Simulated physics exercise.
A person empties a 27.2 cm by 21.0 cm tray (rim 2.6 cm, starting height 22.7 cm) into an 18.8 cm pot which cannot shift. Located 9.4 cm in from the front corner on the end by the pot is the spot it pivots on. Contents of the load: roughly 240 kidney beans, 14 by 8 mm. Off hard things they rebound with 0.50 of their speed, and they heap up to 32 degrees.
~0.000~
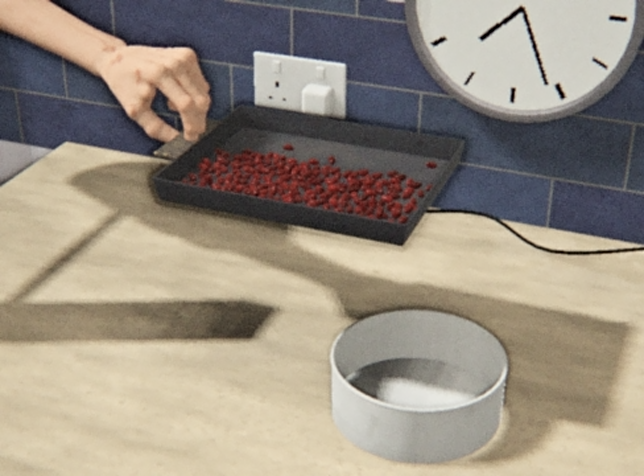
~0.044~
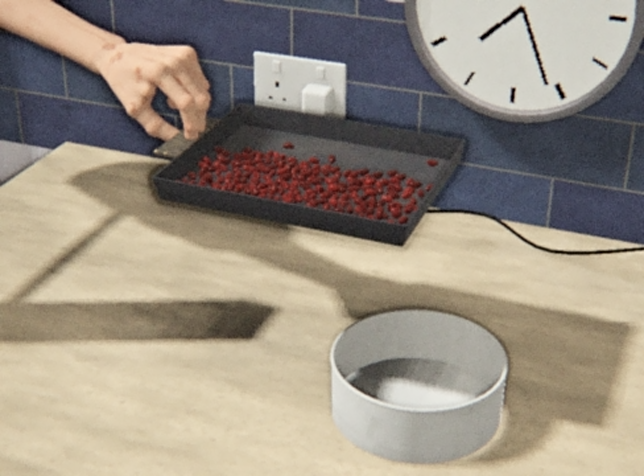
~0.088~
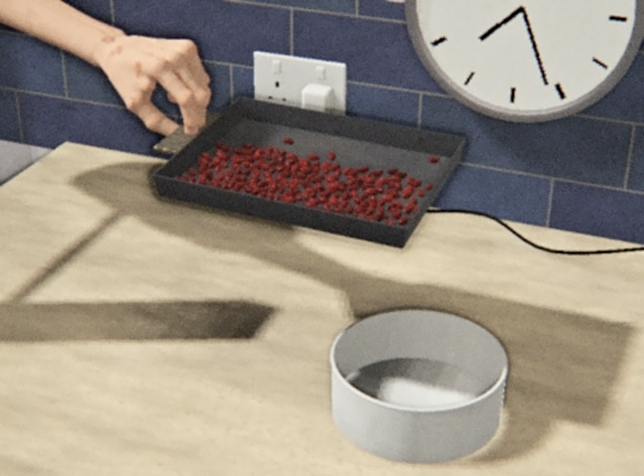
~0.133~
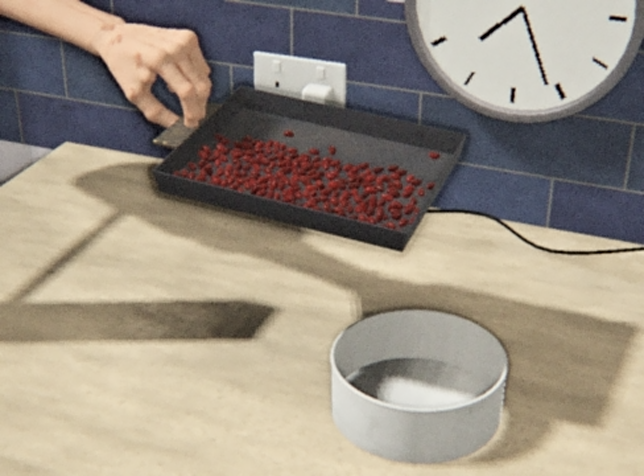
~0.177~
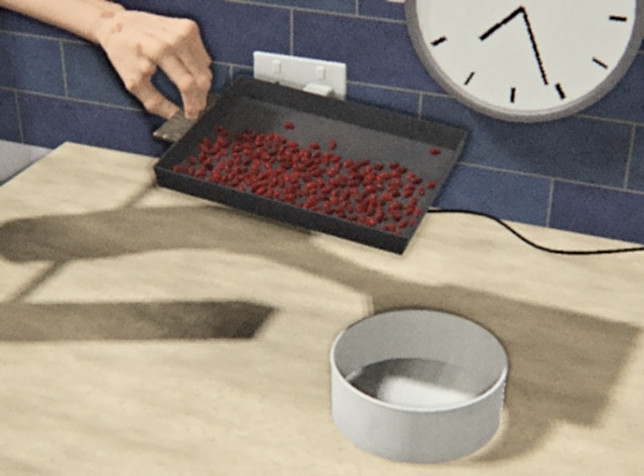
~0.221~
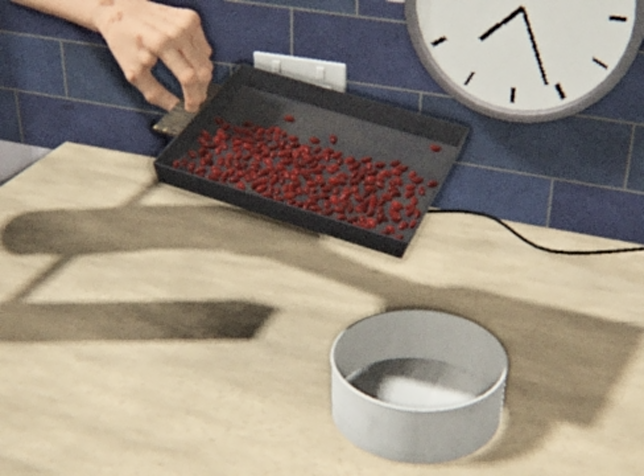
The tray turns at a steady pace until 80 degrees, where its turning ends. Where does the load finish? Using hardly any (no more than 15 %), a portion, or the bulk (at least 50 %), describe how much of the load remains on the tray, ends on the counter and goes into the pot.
Left on the tray: Hardly any, counter: Hardly any, pot: The bulk.
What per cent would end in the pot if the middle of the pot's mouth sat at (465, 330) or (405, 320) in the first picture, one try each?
About 0 percent the first time and about 15 percent the second.
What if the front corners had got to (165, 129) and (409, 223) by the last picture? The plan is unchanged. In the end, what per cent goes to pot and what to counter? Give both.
You'd end with pot at 35 and counter at 15.
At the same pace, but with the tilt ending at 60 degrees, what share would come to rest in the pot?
Result: Close to 30 %.
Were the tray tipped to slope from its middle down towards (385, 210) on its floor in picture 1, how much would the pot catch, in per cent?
The share would be about 75 percent.
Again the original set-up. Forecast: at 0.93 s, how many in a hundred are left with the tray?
About 100%.
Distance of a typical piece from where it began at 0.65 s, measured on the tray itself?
Around 3 centimetres.
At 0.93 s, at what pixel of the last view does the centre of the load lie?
Near pixel (332, 193).
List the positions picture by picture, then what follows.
In the first picture, tray tilt 0 degrees, front corners at (159, 177) and (404, 222); middle of the pieces at (307, 188); pot at (419, 356).
In the second picture, tray tilt 1 degrees, front corners at (159, 176) and (404, 223); middle of the pieces at (307, 187).
In the third picture, tray tilt 2 degrees, front corners at (159, 174) and (404, 226); middle of the pieces at (307, 186).
In the fourth picture, tray tilt 6 degrees, front corners at (159, 170) and (404, 230), lowest corner right front; middle of the pieces at (307, 183).
In the fifth picture, tray tilt 9 degrees, front corners at (159, 165) and (404, 234), lowest corner right front; middle of the pieces at (307, 180).
In the sixth picture, tray tilt 12 degrees, front corners at (159, 161) and (404, 238), lowest corner right front; middle of the pieces at (308, 177); pot at (419, 356). Its pace works out near 75 degrees a second.
Then, at 0.65 s, tilt 45 degrees; the tray holds 100 %, the pot 0 %.
After 0.93 s, tilt 67 degrees; the tray holds 100 %, the pot 0 %.
After 1.32 s, tilt 80 degrees; the tray holds 35 %, the pot 50 %.
At rest (2.9 s), tray 5 %, counter 0 %, pot 95 %.
